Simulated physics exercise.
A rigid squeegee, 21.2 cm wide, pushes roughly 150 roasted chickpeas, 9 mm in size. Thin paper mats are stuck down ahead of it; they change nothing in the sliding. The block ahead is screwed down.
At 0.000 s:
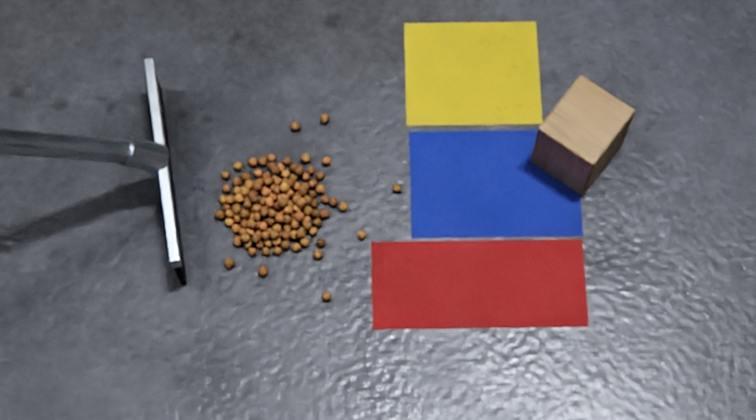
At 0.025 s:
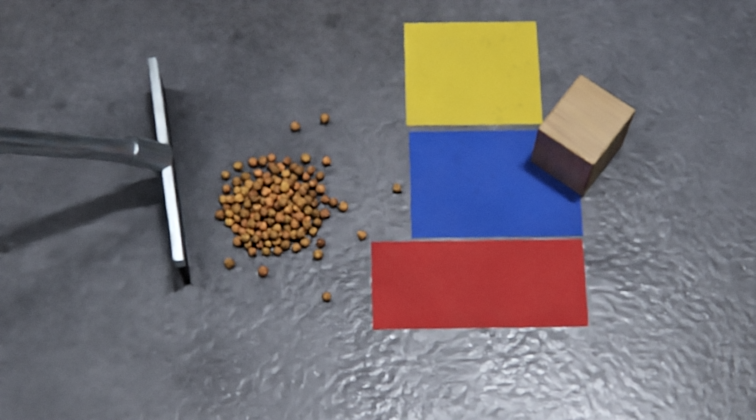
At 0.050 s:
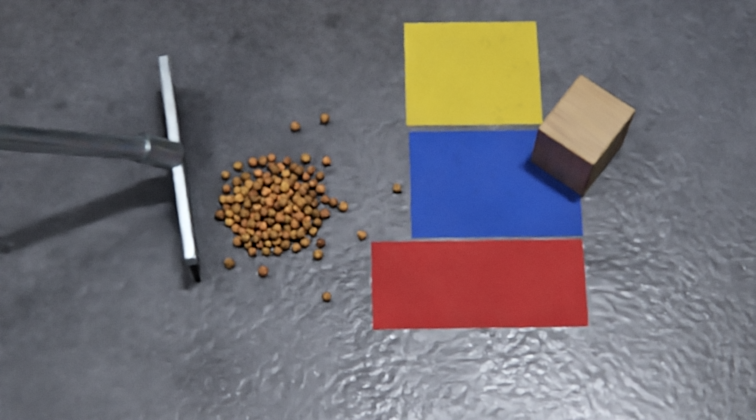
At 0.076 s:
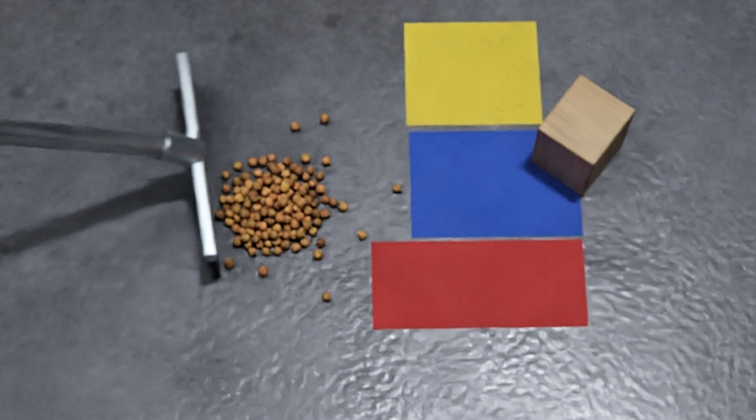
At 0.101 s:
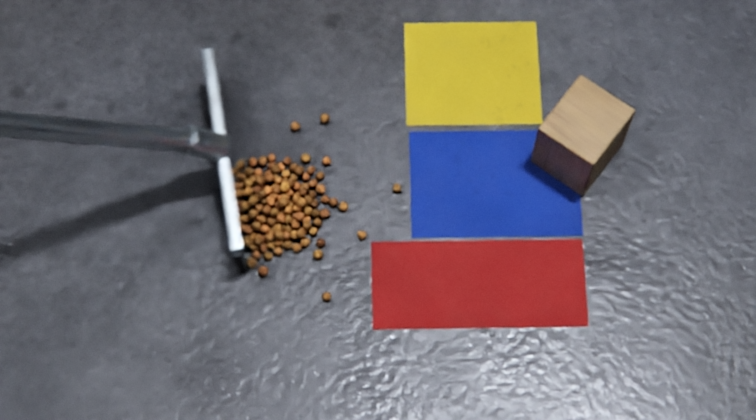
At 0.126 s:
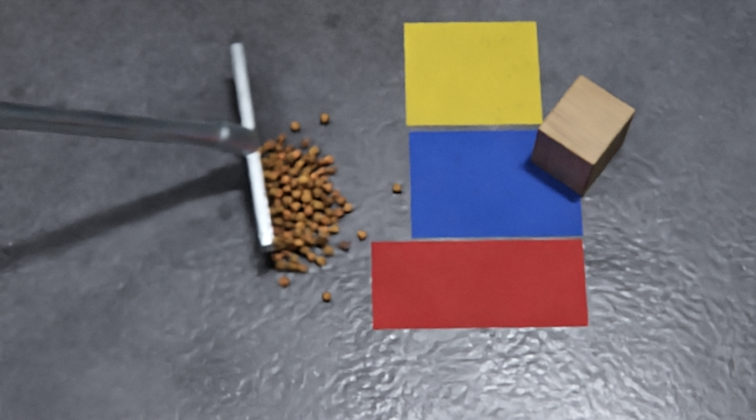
We see a squeegee on a long handle slide right across a grey floor, reach a pile of small round brown pieces and push them together toward yellow, blue and red mats, while a wooden block stays still.
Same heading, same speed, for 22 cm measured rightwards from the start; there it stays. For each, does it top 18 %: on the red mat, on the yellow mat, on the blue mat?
On the red mat: Under; on the yellow mat: Under; on the blue mat: Over.
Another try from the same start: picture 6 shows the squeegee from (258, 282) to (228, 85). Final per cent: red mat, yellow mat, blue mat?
Red mat 20, yellow mat 10, blue mat 40.
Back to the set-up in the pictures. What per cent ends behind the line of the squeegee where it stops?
Some 0 per cent.
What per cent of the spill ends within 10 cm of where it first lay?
Roughly 0 per cent.
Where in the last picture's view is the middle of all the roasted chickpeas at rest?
Near (552, 172).
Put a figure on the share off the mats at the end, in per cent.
About 50 per cent.
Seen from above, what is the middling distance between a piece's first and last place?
About 28 cm.
After 0.26 s, squeegee 22 cm from its start, spill 21 cm wide; red mat 20 %, blue mat 50 %, yellow mat 10 %, off the mats 20 %.
After 0.39 s, squeegee 22 cm from its start, spill 28 cm wide; red mat 20 %, blue mat 45 %, yellow mat 25 %, off the mats 10 %.
Then, at 0.50 s, squeegee 22 cm from its start, spill 31 cm wide; red mat 15 %, blue mat 35 %, yellow mat 15 %, off the mats 35 %.
In the end, at 1.2 s, red mat 5 %, blue mat 35 %, yellow mat 5 %, off the mats 50 %.
